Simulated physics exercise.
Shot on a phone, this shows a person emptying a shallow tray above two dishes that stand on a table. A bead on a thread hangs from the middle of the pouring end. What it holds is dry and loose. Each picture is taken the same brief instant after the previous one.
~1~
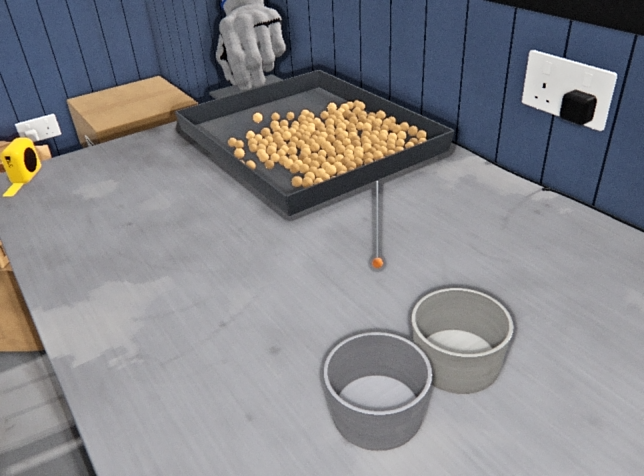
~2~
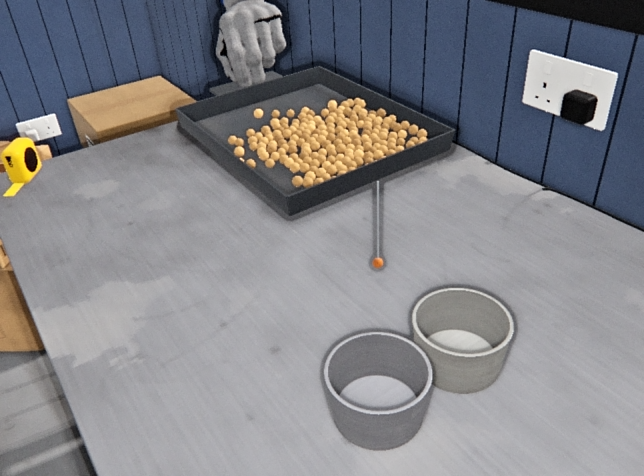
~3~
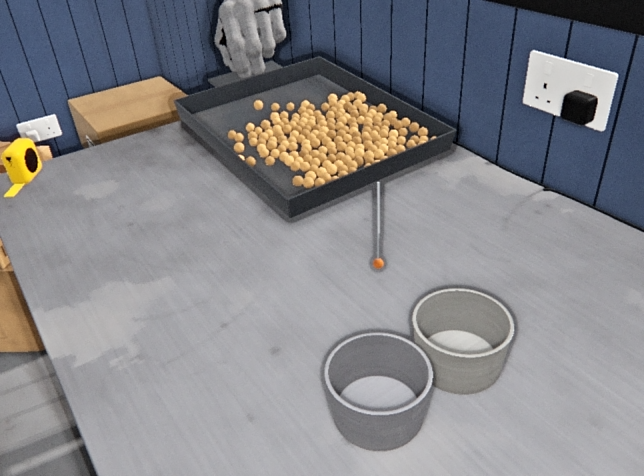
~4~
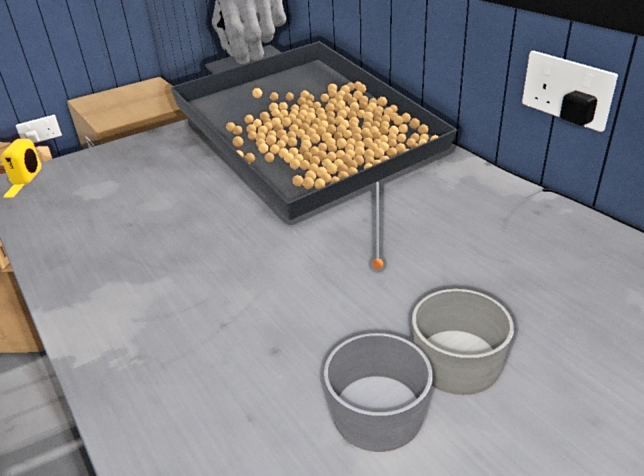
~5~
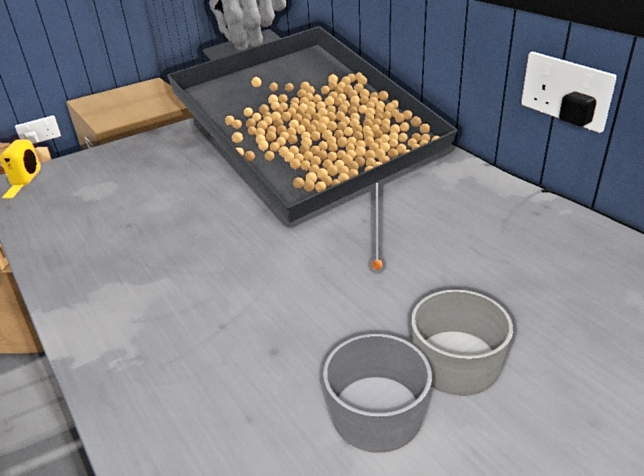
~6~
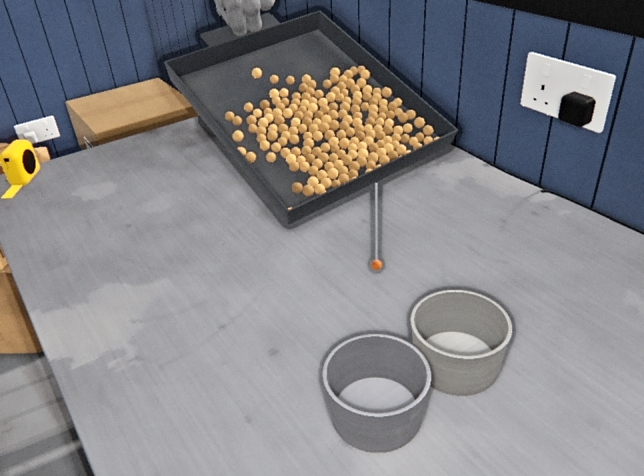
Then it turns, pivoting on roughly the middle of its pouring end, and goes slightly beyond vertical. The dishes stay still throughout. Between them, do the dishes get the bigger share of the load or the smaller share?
The smaller share.
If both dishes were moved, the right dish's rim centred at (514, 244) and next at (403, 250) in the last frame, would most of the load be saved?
Well, it comes to a lesser portion at first and a lesser portion after that.
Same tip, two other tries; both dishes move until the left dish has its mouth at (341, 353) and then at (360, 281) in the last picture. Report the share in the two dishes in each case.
About 80% on the first try and 0% on the second.
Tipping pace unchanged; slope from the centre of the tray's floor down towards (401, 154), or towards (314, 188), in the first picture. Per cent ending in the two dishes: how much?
Roughly 0 percent, then 0 percent.
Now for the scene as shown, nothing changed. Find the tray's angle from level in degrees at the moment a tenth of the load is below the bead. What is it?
It is at around 95 degrees.
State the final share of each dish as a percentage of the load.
About: Left dish 10, right dish 10 per cent.
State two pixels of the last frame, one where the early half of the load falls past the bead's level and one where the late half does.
(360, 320) first, (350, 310) later.
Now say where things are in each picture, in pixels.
In the first frame, corners of the pouring end at (287, 194) and (450, 130), level; middle of the load at (331, 140), round wooden beads; left dish at (411, 421); right dish at (495, 365); bead on its thread at (377, 263).
In the second frame, corners of the pouring end at (288, 194) and (451, 130), level; middle of the load at (331, 138).
In the third frame, corners of the pouring end at (289, 197) and (452, 130), tipped barely, lowest at the left corner; middle of the load at (331, 135).
In the fourth frame, corners of the pouring end at (289, 200) and (453, 129), tipped a little, lowest at the left corner; middle of the load at (331, 130).
In the fifth frame, corners of the pouring end at (289, 204) and (453, 130), tipped a little, lowest at the left corner; middle of the load at (332, 126).
In the sixth frame, corners of the pouring end at (289, 208) and (454, 129), tipped clearly, lowest at the left corner; middle of the load at (334, 125), nearly all on the move; left dish at (410, 423); right dish at (494, 367).
Soon, tray tipped steeply; nearly all on the tray; a stray few in the air.
A while on, tray tipped past a quarter turn; about a quarter on the tray; a small part in the left dish; a small part in the right dish; about a quarter outside both; about a quarter in the air.
Towards the end, tray tipped past a quarter turn; a small part in the left dish; a small part in the right dish; most outside both.
Finally, tray tipped past a quarter turn; a small part in the left dish; a small part in the right dish; most outside both.
